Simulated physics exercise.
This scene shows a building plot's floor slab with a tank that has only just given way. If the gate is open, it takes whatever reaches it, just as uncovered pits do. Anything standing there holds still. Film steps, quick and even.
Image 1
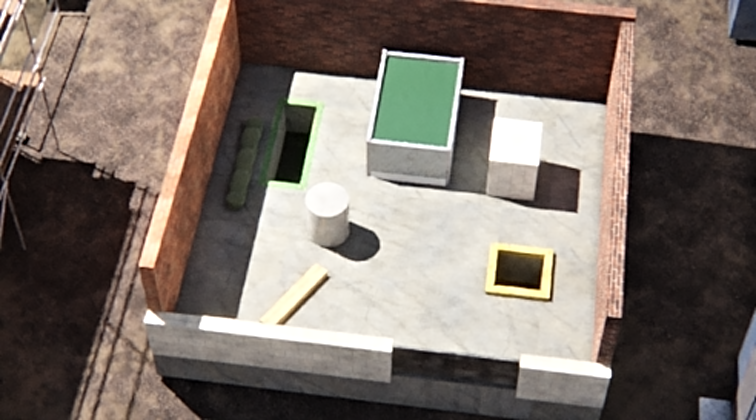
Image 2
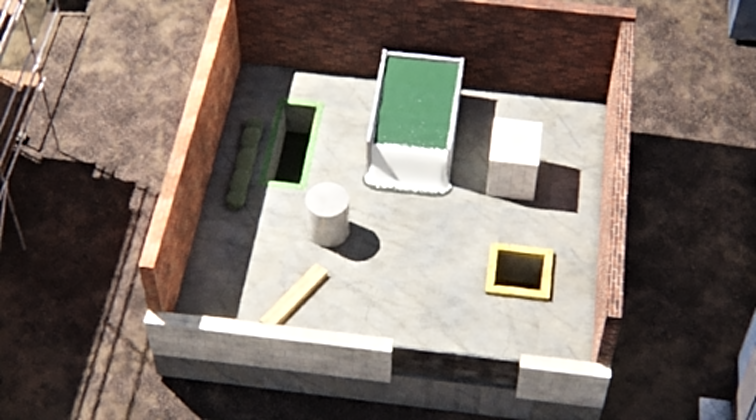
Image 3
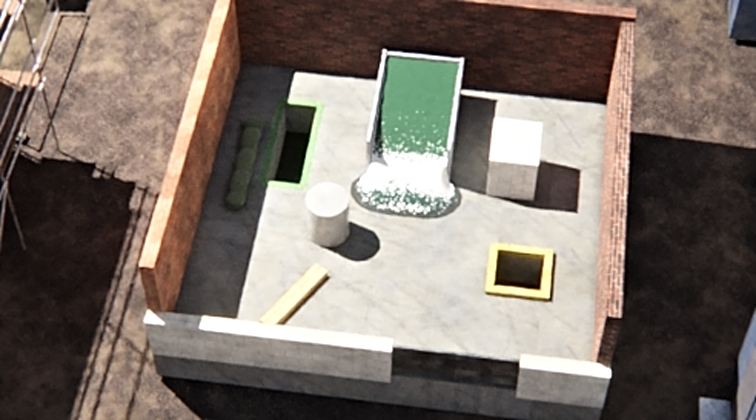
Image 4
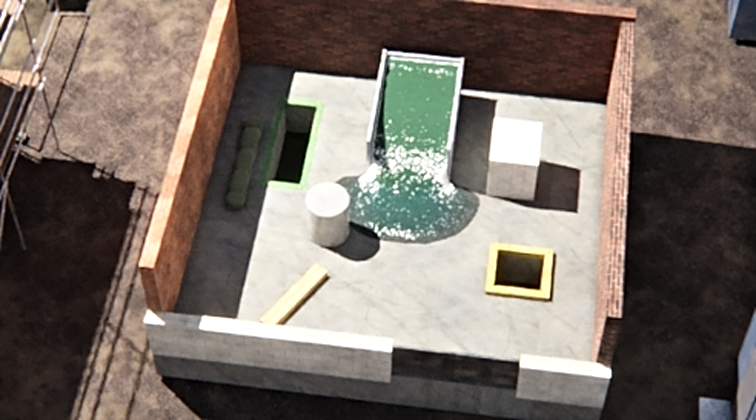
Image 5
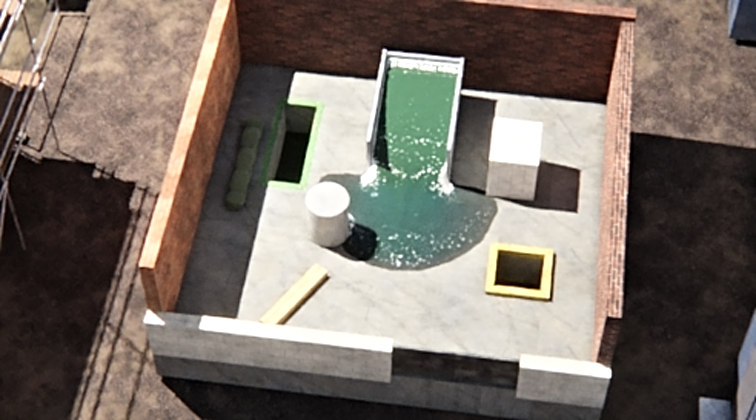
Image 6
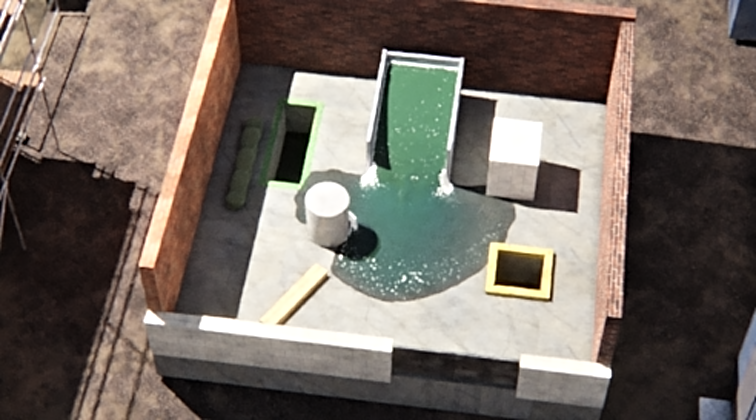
On a walled floor slab, green water bursts from a tank and spreads around a white cylinder.
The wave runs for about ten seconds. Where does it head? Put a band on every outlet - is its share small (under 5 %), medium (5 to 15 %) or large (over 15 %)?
In the end, the gate has a small share, the green pit has a medium share, the yellow pit has a small share.
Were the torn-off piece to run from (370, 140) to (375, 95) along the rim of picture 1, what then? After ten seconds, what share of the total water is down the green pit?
Green: 75 %.
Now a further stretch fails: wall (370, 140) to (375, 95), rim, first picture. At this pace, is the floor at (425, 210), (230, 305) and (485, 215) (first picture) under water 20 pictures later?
So the first one is left untouched, the next drenched, and the last left untouched.
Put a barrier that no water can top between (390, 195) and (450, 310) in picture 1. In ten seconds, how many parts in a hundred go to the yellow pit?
Roughly 15 per cent ends up in the yellow pit.
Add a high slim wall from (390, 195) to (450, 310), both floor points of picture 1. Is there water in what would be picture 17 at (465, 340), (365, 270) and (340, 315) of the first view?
Going one after another, I'd say reached by the flood, then reached by the flood, then reached by the flood.
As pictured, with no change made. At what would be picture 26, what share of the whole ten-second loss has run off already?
Around 35 percent.
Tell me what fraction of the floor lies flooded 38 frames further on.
Share estimate: About 80 per cent.
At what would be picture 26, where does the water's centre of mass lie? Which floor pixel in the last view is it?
My guess is about (402, 275).
A moment on, water covers 35 % of the floor; the gate 0 %, the green pit 0 %, the yellow pit 0 %.
Next, water covers 45 % of the floor; the gate 0 %, the green pit 1 %, the yellow pit 1 %.
Then, water covers 60 % of the floor; the gate 0 %, the green pit 2 %, the yellow pit 2 %.
Later, water covers 80 % of the floor; the gate 0 %, the green pit 4 %, the yellow pit 2 %.
In the end, water covers 95 % of the floor; the gate 0 %, the green pit 9 %, the yellow pit 2 %.
